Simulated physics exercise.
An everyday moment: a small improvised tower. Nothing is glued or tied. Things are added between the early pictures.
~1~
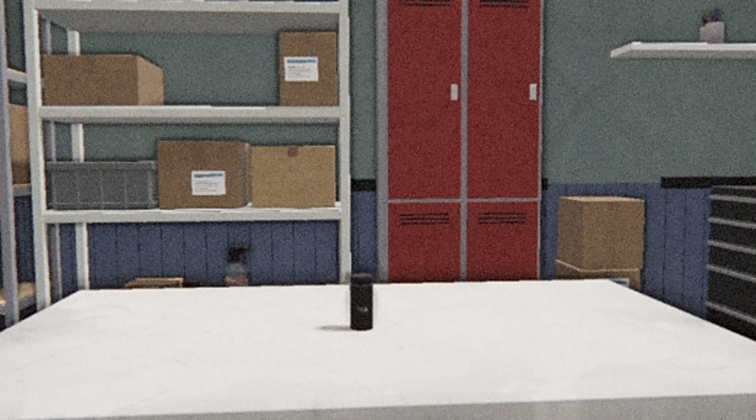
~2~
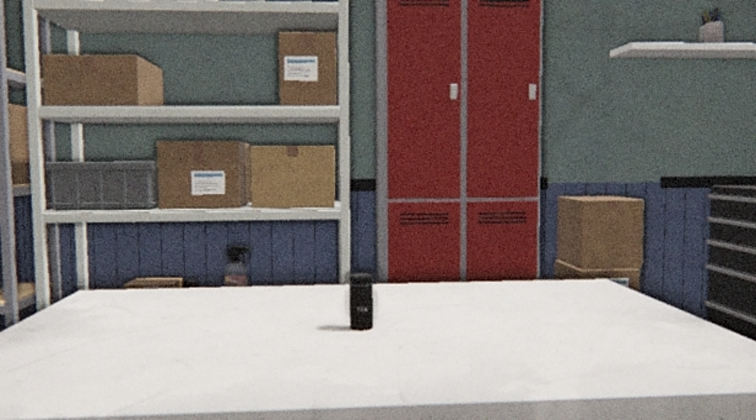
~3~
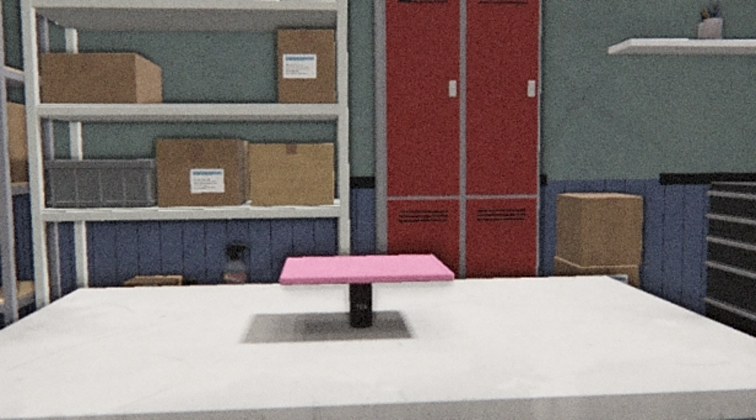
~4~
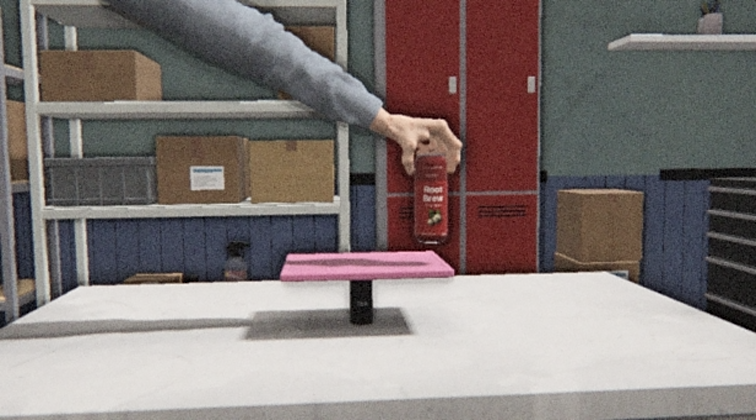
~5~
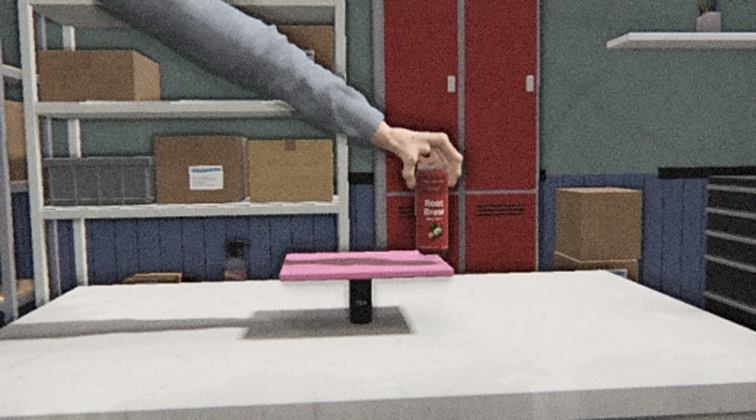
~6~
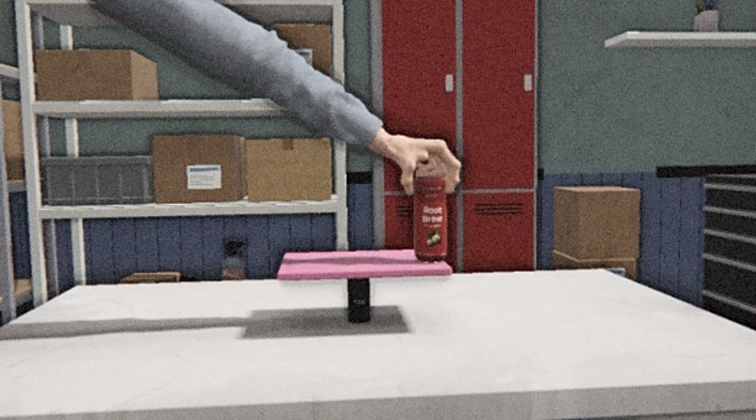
In this clip, a small black cylinder stands on a white table, then a flat pink lid appears balanced on top of it. A hand reaches in from the left and lowers a red can onto the lid's right side.
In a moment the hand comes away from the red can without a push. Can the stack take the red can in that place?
Outcome: The stack loses its balance.
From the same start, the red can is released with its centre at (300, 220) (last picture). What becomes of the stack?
Then it gives way.
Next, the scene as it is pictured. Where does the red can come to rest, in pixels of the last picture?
Around (529, 305).
Then, 0.40 s later than the last frame, red can now fallen; pink lid tilted by 39°.
Then, 0.50 s later than the last frame, pink lid tilted by 43°.
Then, 0.70 s later than the last frame, pink lid now fallen.
When it is over, fallen, red can and pink lid; black shaker as before. End places, in pixels of the last picture, red can near (529, 305). The stack comes apart.
